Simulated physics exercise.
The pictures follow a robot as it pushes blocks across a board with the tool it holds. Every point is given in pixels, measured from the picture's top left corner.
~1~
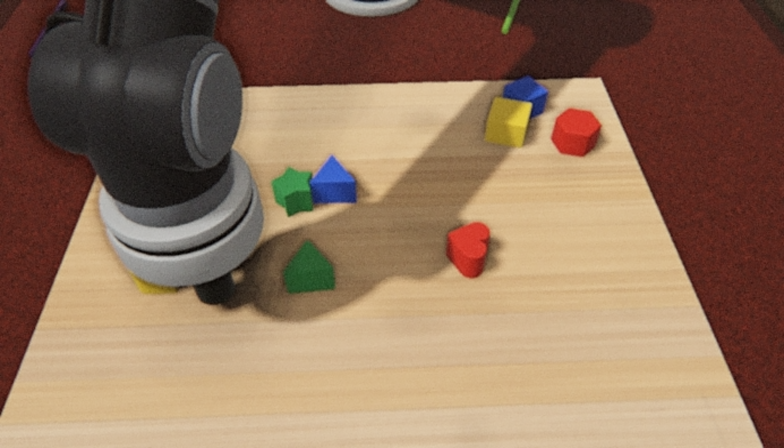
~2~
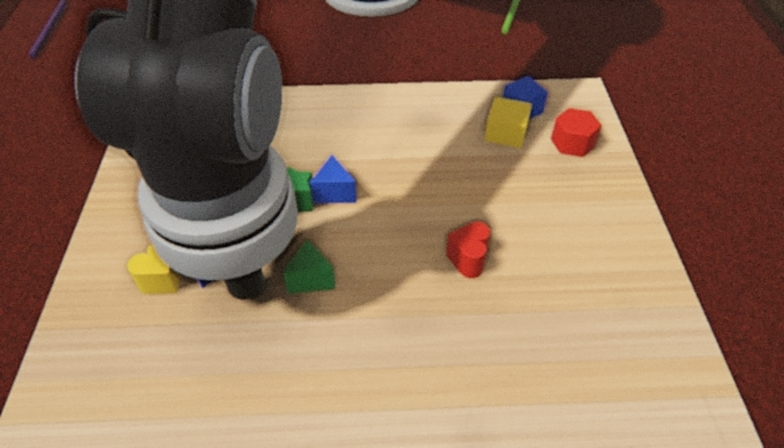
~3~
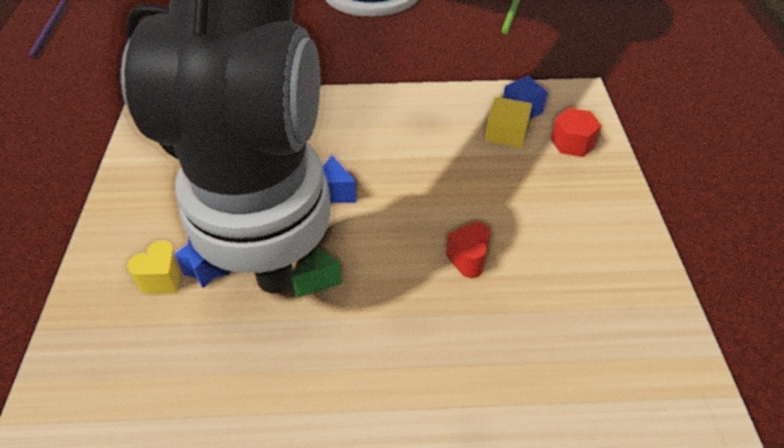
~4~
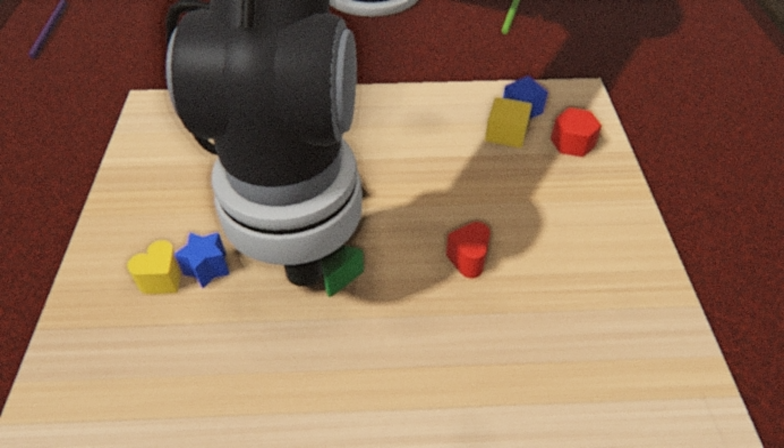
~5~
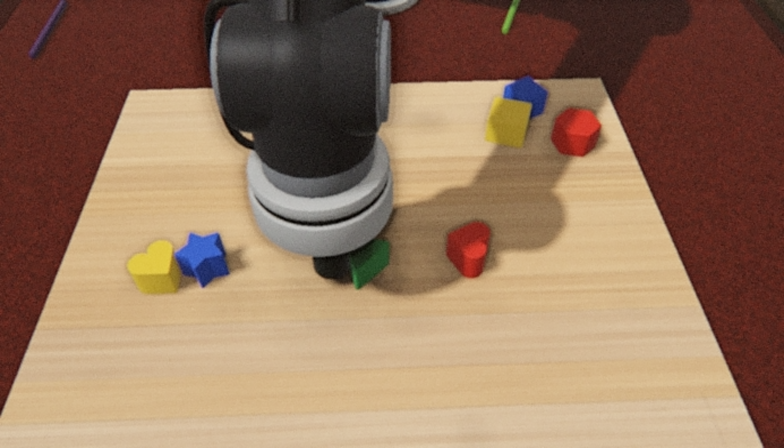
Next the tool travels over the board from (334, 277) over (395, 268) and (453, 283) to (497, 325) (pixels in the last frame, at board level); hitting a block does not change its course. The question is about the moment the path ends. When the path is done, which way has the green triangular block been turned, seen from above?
Top view: Counterclockwise.
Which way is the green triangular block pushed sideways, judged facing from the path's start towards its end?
Out to the left.
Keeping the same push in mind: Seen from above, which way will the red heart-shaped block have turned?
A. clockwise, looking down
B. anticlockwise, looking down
The answer is A.
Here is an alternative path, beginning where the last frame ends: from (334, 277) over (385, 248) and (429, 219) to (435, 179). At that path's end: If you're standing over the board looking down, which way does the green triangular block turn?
It twists with the clock when seen from above.
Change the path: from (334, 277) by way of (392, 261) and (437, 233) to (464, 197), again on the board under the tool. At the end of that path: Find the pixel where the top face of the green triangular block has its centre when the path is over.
The middle of its upper face will lie at (480, 209).
The first path, step by step. One third of the way, tool at (395, 257); green triangular block at (425, 236), turned 15° anticlockwise.
Two thirds of the way, tool at (455, 271); green triangular block at (448, 228), turned 45° anticlockwise; red heart-shaped block at (482, 236), turned 25° clockwise.
At the end, tool at (500, 314); green triangular block at (448, 228), turned 45° anticlockwise; red heart-shaped block at (482, 236), turned 25° clockwise.
